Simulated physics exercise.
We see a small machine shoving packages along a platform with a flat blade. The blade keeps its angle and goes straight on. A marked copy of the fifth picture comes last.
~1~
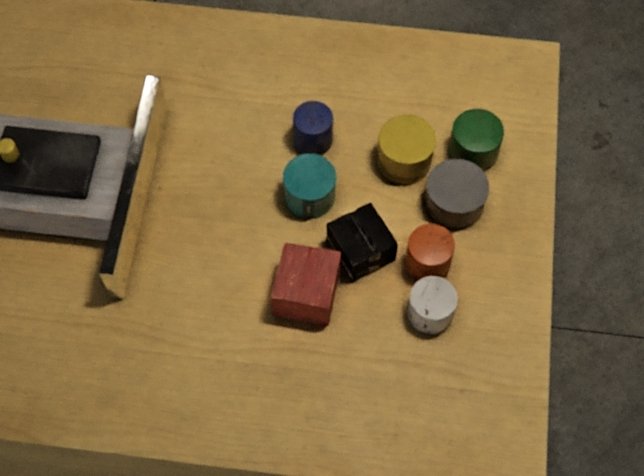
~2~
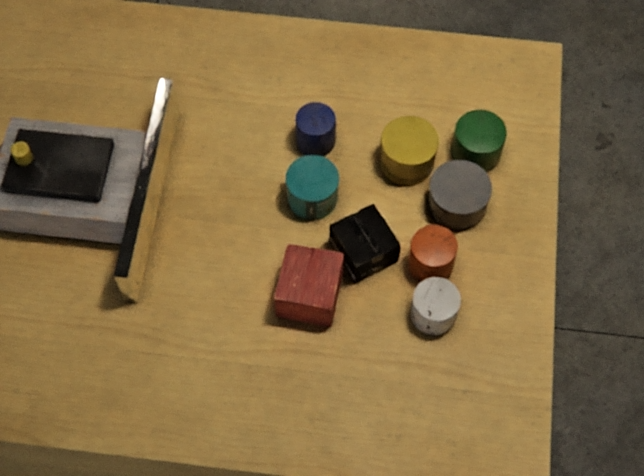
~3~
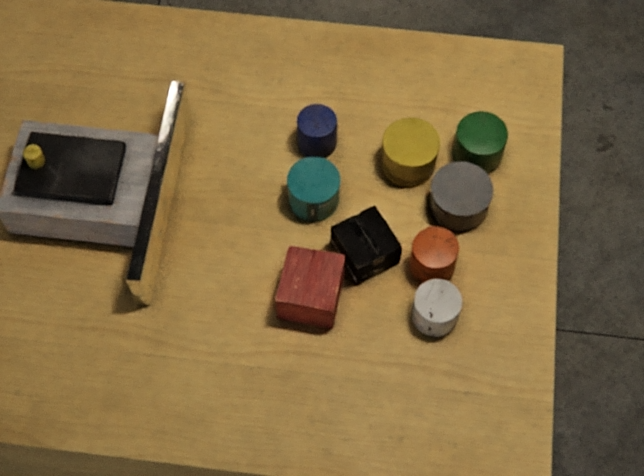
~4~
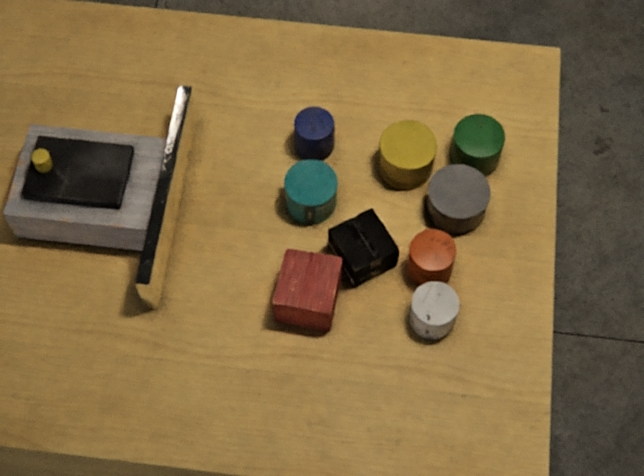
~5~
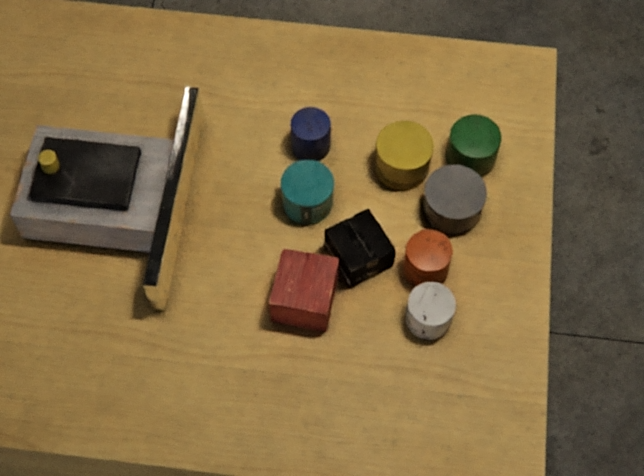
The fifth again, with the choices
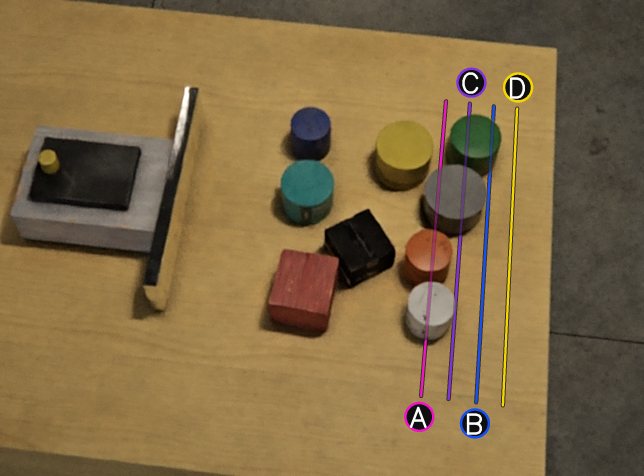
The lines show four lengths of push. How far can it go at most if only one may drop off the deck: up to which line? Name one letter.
C.
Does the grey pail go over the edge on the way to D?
By then, yes.
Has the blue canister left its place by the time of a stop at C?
By then, yes.
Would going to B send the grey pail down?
Yes.
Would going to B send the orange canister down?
Yes.
On the marked copy, A at (434, 238); B at (486, 244); C at (460, 241); D at (510, 247).
With C. Early on, robot (195, 184); blue canister (315, 135); turquoise pail (313, 193).
Further on, robot (301, 195); green canister (508, 143); grey pail (469, 209).
At the end, robot (379, 204); green canister over the edge; grey pail (545, 219); one fallen.
As for the rest, A is within the limit but short; B drops five; D drops five.
